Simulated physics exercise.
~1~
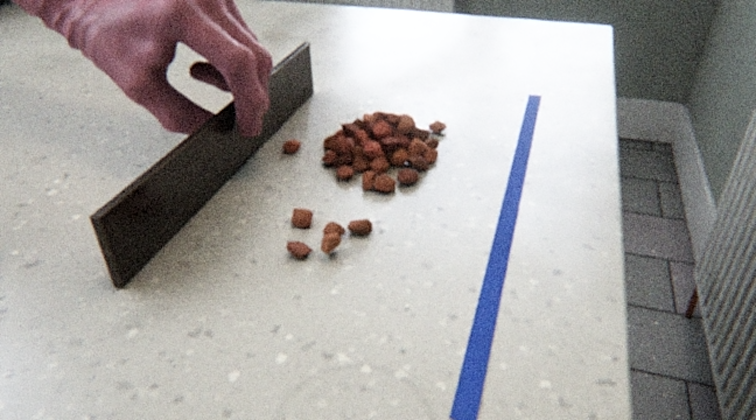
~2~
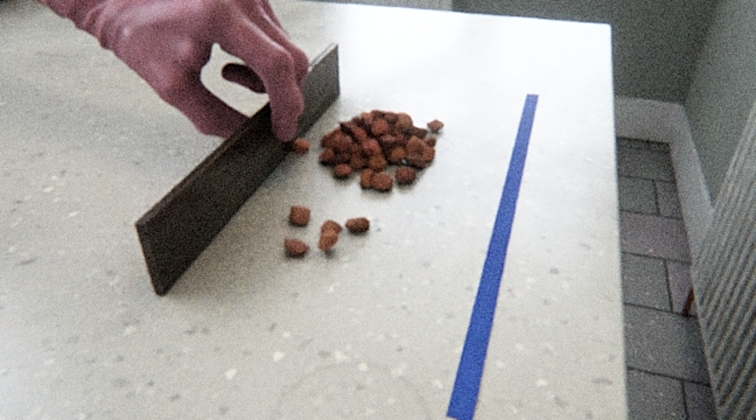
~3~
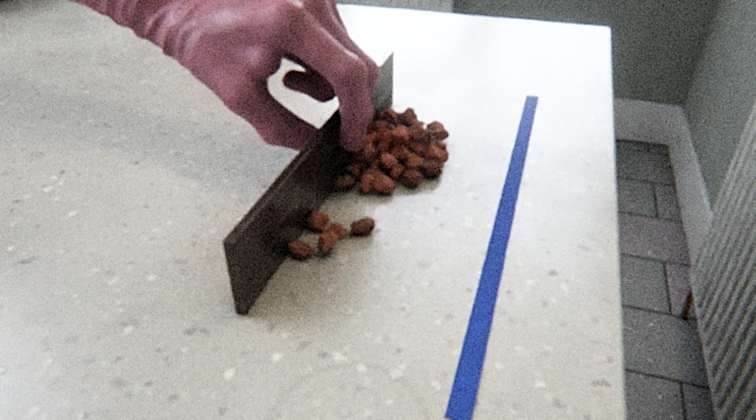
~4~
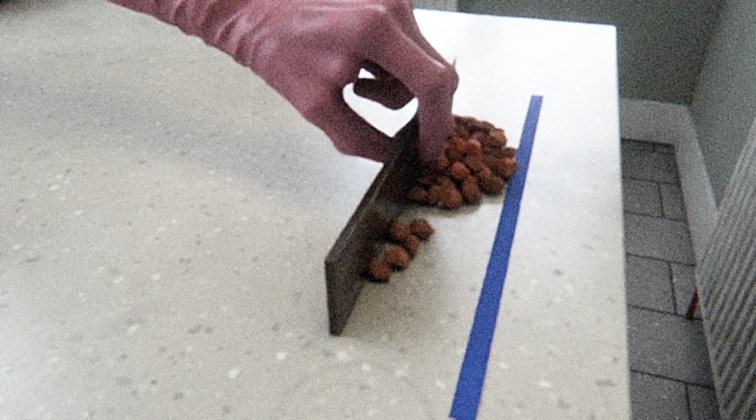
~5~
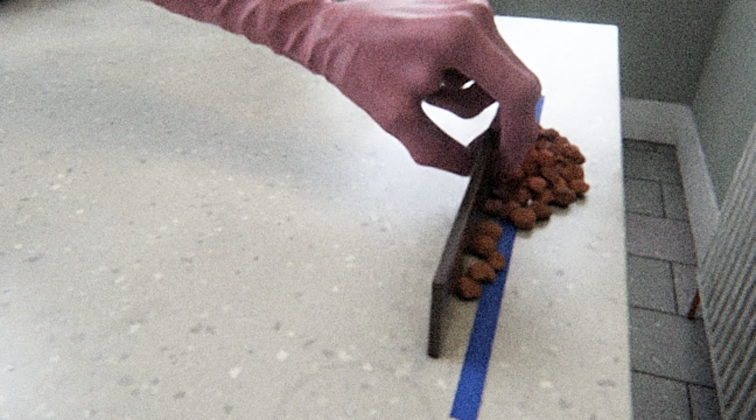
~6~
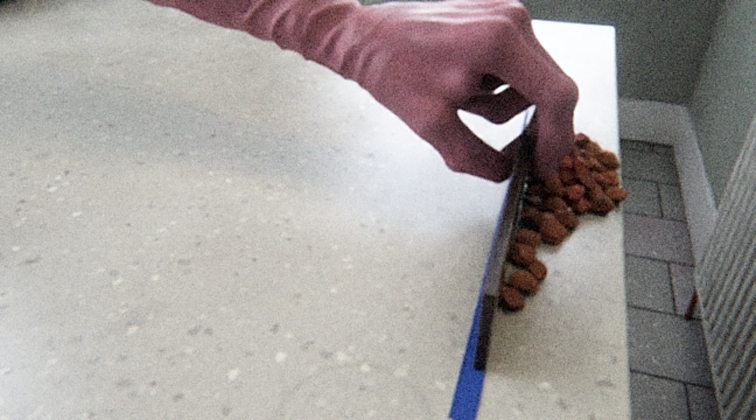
The clip shows a hand sliding an upright dark strip of wood rightward across a speckled pale table, gathering a small and a larger group of brown pellets and pushing them past a blue tape line, where the strip stops with both groups still on the table.
